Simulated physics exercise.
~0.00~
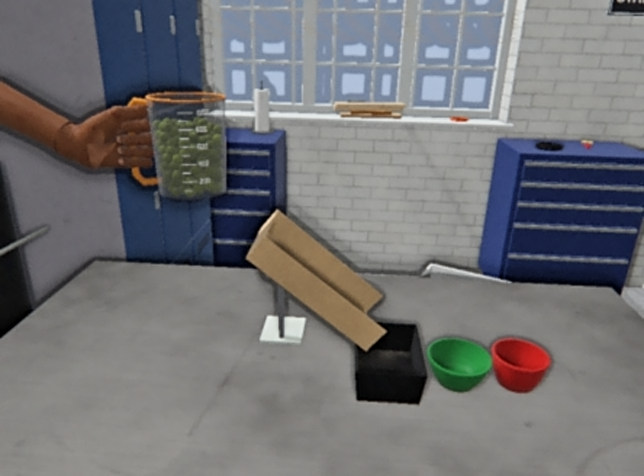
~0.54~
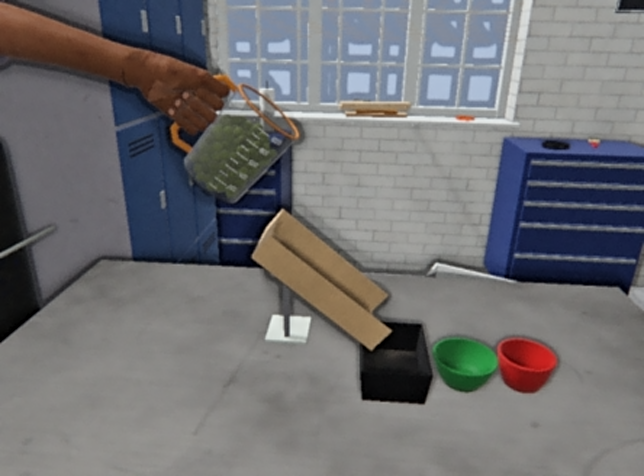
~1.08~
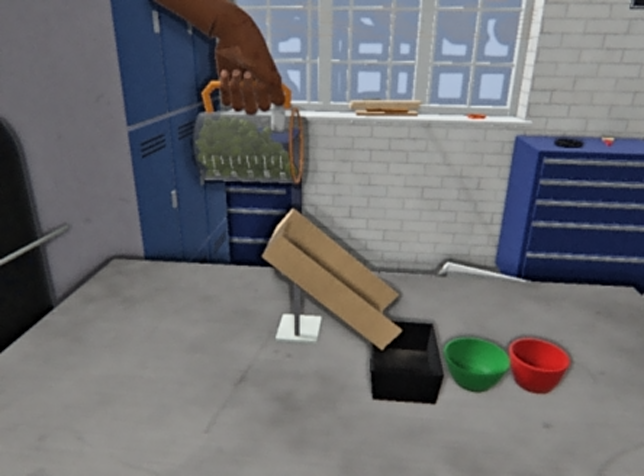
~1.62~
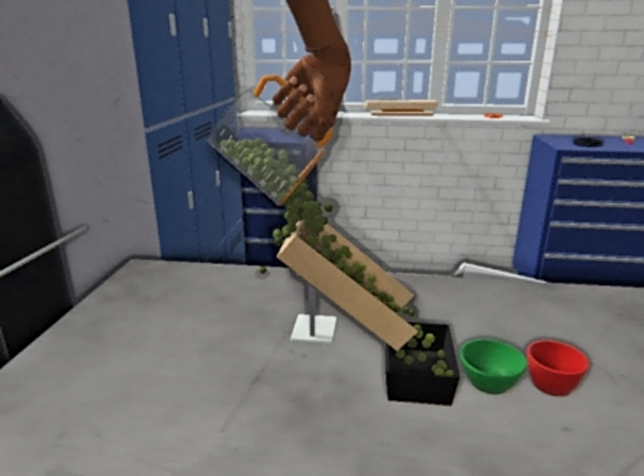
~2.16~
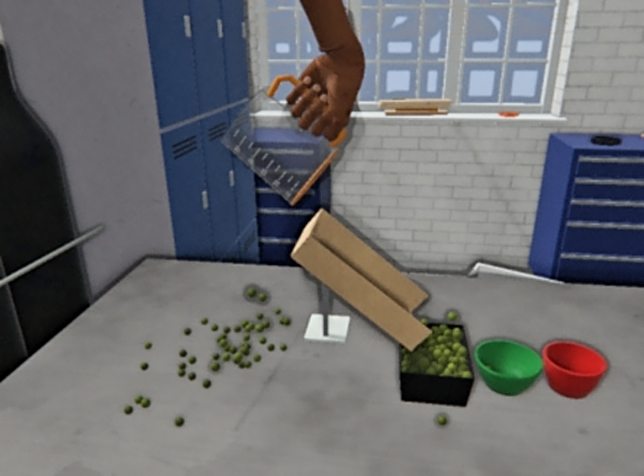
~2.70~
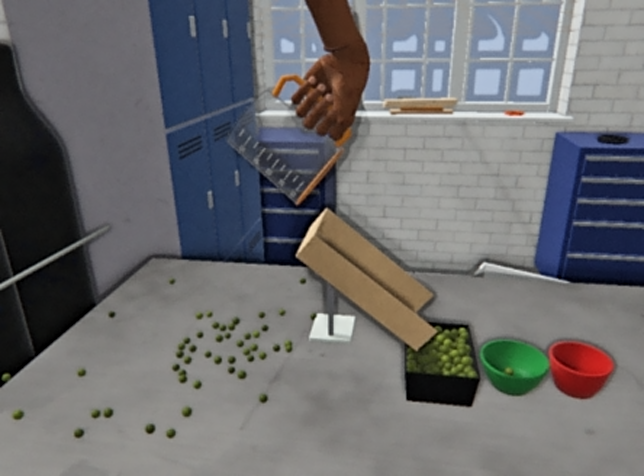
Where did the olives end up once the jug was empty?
Most of them ended up in the black tin, and a good share landed outside, scattered over the table. The green and red bowls got next to nothing.
